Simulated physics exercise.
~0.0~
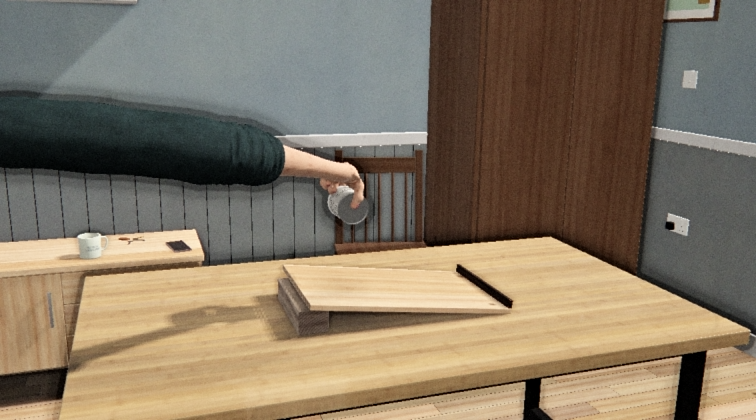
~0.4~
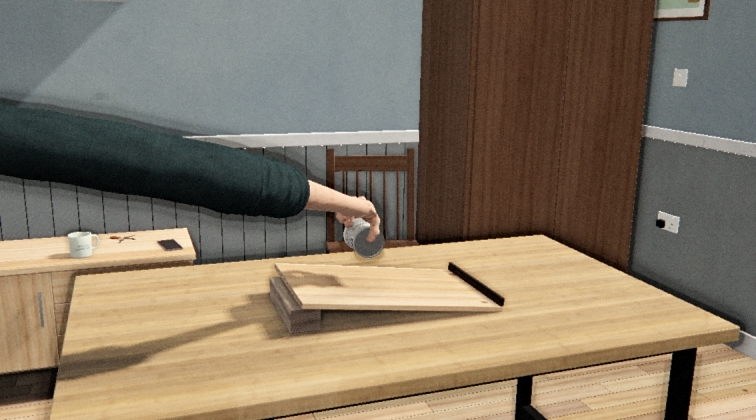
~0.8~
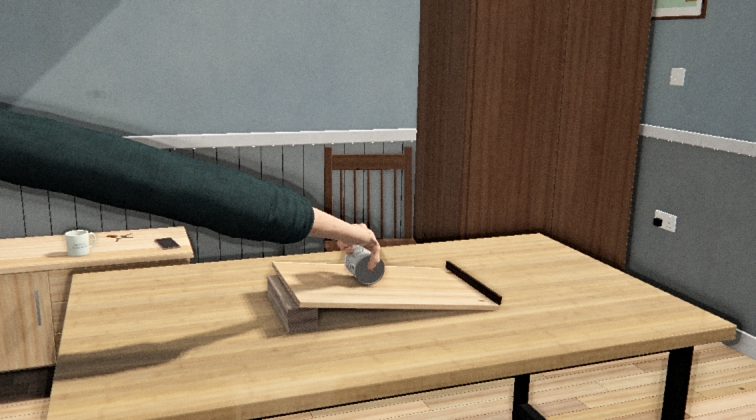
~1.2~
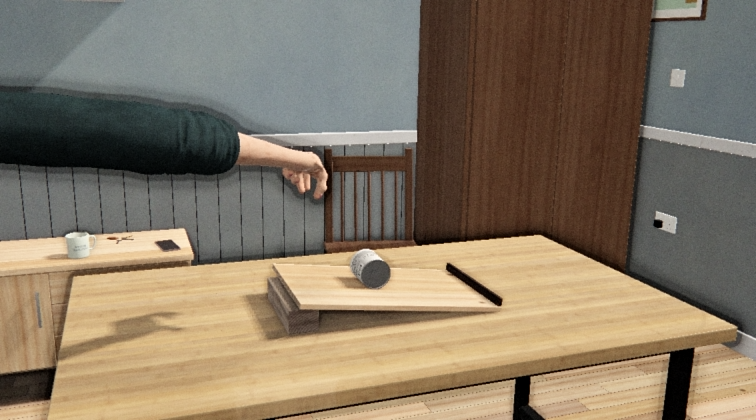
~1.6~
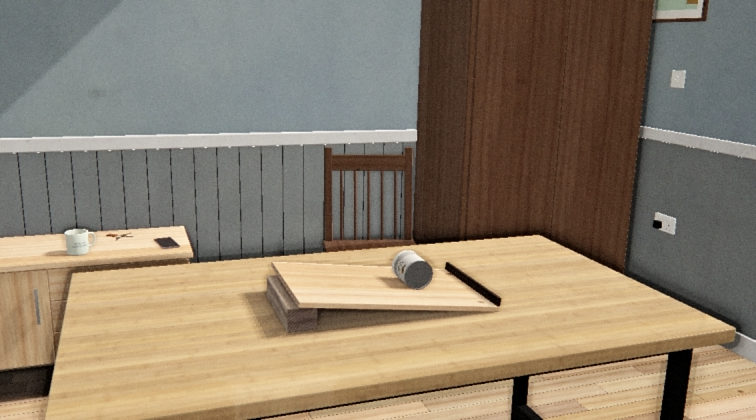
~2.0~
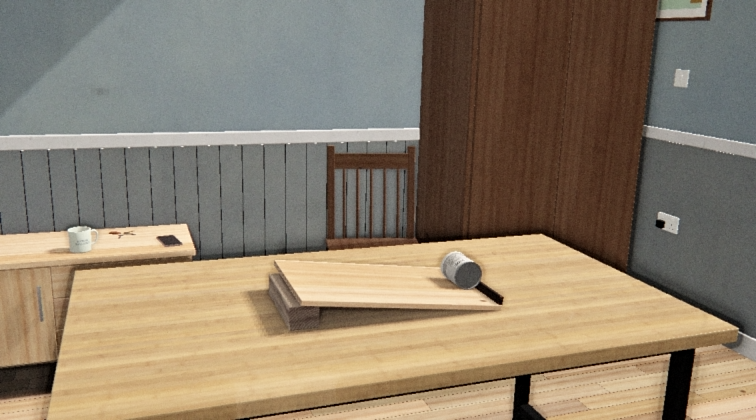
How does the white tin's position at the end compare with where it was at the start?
At the start the white tin was held in a hand, up above the board. By the end it was lower and further right, on the low end of the board beside the dark strip.
